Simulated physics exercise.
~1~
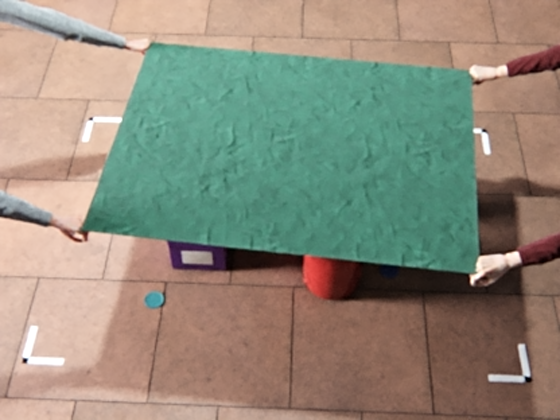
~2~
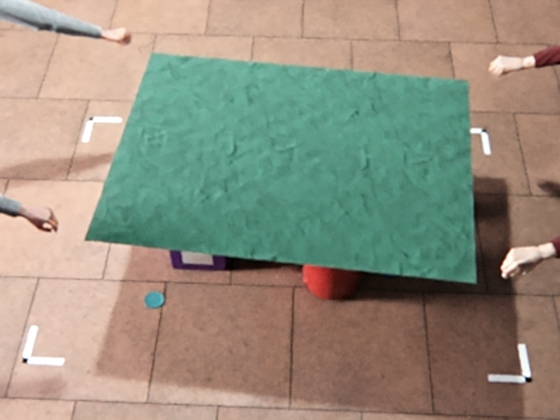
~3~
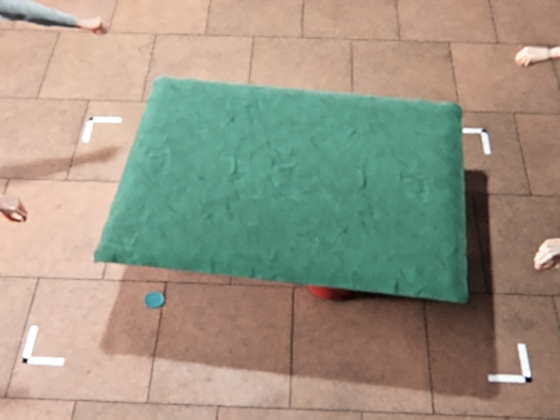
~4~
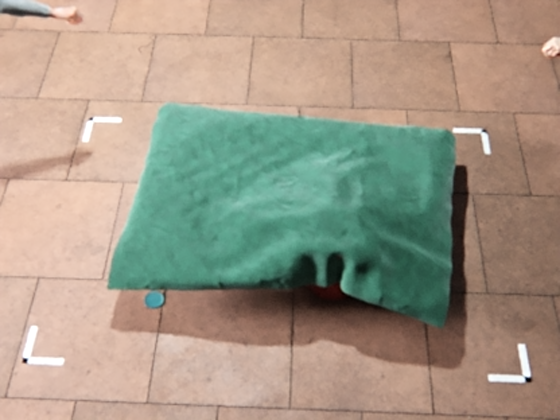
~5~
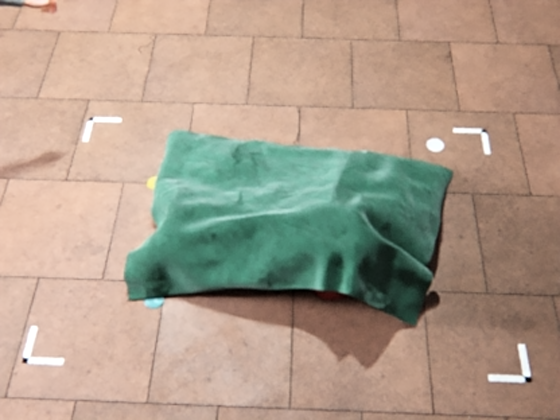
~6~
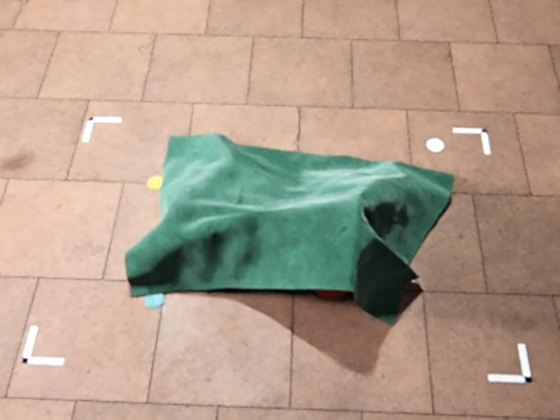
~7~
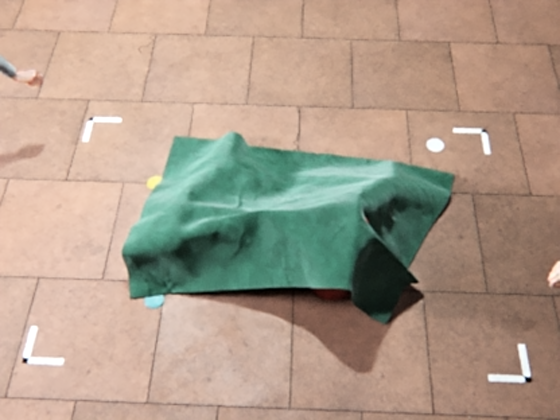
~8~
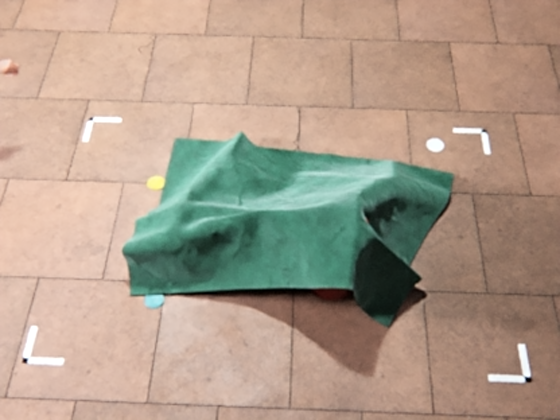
Four hands, two reaching in from the left and two in dark red sleeves from the right, hold a green sheet level by its corners above a brown tiled floor, seen from above. Beneath it are a purple box and a red pot, with a teal disc on the tiles at lower left and white corner marks around. The hands let go and draw back as the sheet sinks. It drapes over the objects, creasing and folding at its lower right. It settles in a lumpy heap, with a white disc, a yellow disc and the teal disc still showing.
